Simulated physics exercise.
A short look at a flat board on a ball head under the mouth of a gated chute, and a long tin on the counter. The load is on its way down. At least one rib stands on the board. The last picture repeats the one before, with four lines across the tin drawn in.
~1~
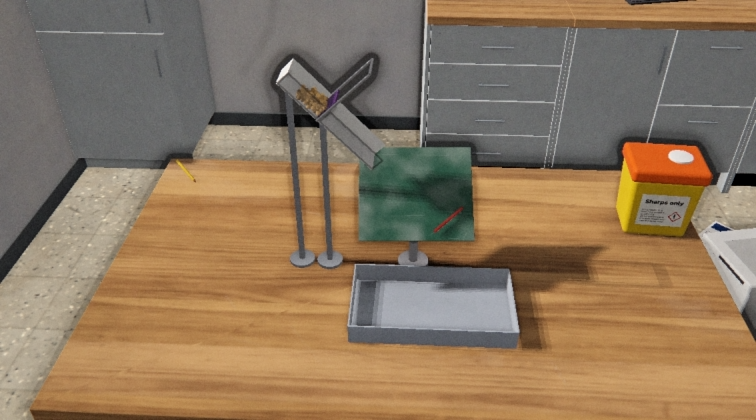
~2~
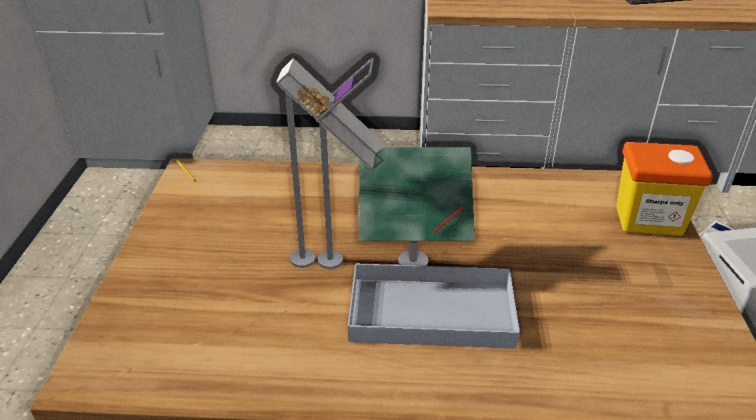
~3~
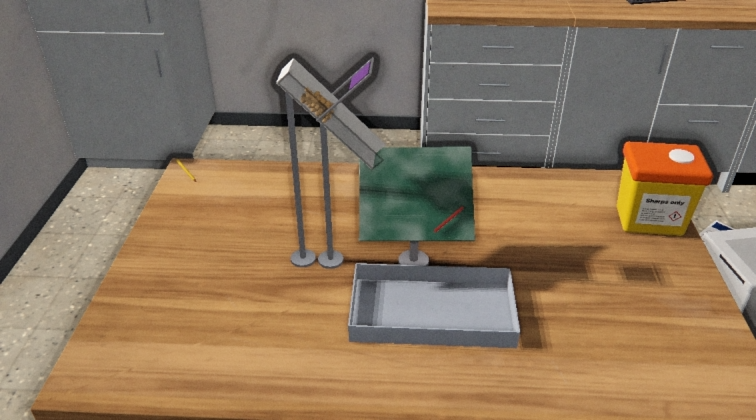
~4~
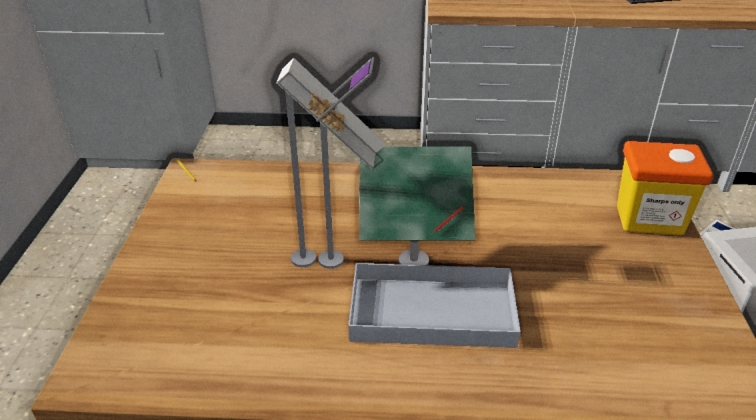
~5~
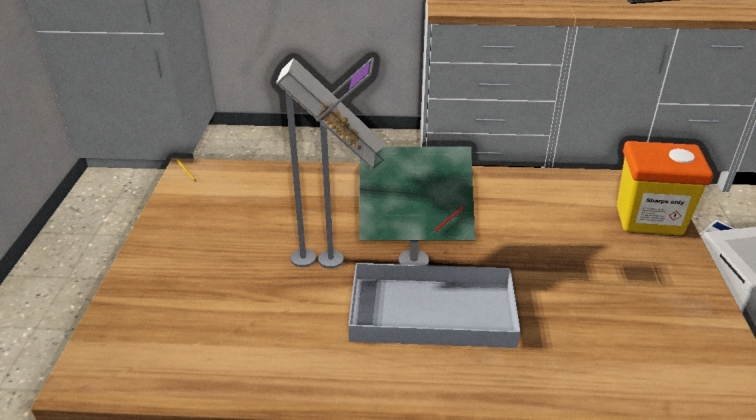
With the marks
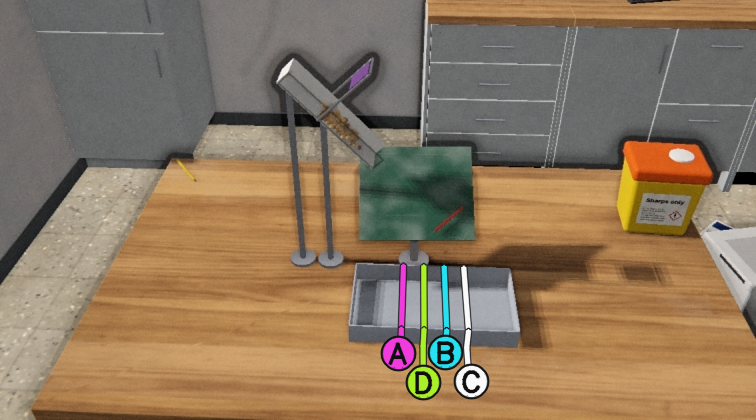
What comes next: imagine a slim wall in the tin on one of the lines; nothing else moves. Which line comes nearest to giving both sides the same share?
Line D.
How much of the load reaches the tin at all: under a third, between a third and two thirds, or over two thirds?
It is over two thirds.
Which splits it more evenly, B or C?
B.
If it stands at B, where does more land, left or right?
More lands on the left.
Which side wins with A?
Right.
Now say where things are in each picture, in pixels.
Load behind the gate near (314, 98), dried chickpeas; lip of the chute near (373, 162), sloping fairly steeply, in the first picture.
Middle of the board near (416, 193), tilted fairly steeply; middle of its low edge near (417, 241); of its high edge near (415, 147), in the second picture.
Front corners of the tin near (349, 326) and (519, 332), empty; front of the load near (329, 117), in the third picture.
Middle of the load near (326, 113); its front near (343, 127), close to a third of the way to the lip; rib from (463, 207) to (436, 230), in the fourth picture.
Middle of the load near (340, 127); its front near (359, 147), close to two thirds of the way to the lip, in the fifth picture.
On the marked copy, line A crosses the front rim at (401, 327); line B crosses the front rim at (446, 329); line C crosses the front rim at (468, 330); line D crosses the front rim at (424, 328).
With A, of what is caught, a small share on the left of the divider, all but a few on the right.
With B, of what is caught, the bulk on the left of the divider, a small share on the right.
With C, of what is caught, all but a few on the left of the divider, only a few on the right.
With D, of what is caught, close to half on the left of the divider, close to half on the right.
